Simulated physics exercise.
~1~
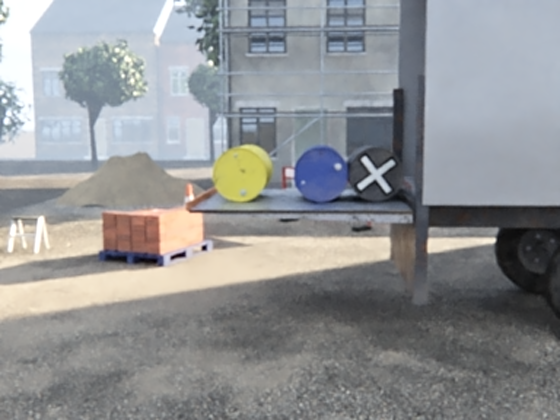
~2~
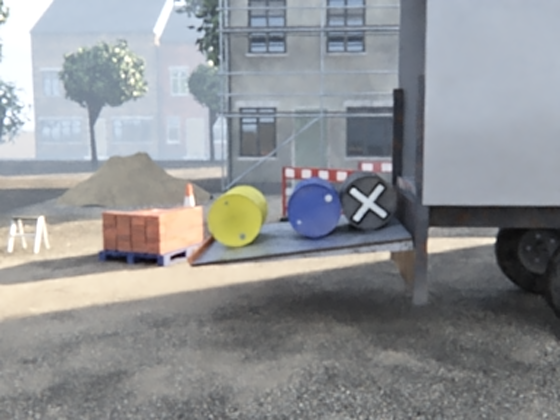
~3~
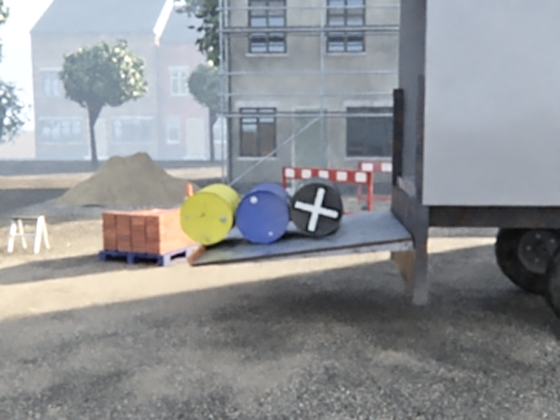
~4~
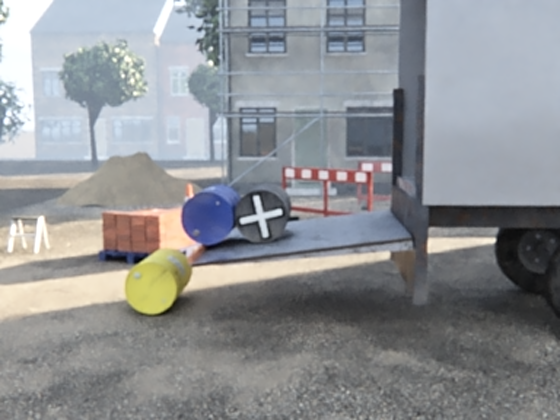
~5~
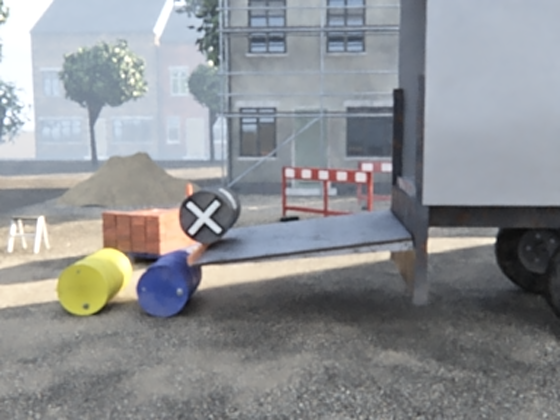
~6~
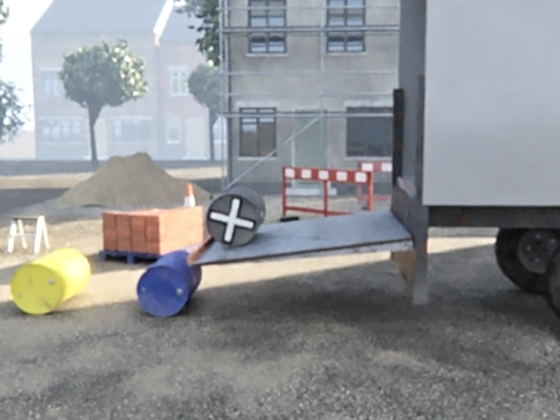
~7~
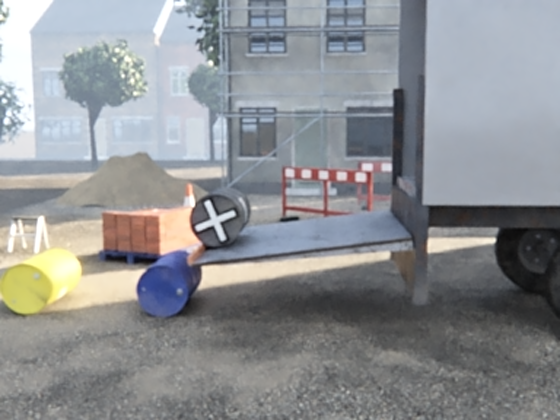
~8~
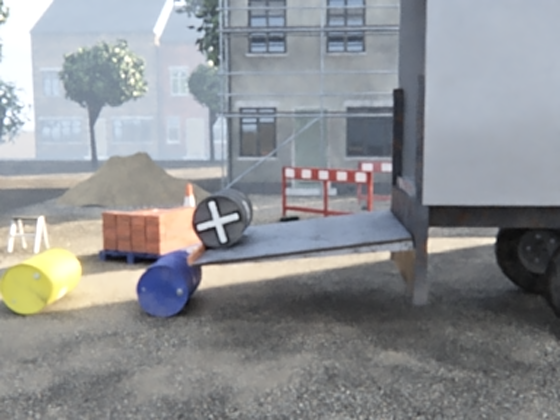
The clip shows yellow, blue and white-crossed dark drums on a lorry's lift, which lowers and tilts, sending them rolling left. Yellow drops off and rolls away, blue falls and stops below the edge, and the crossed drum rocks back and settles on the plate.
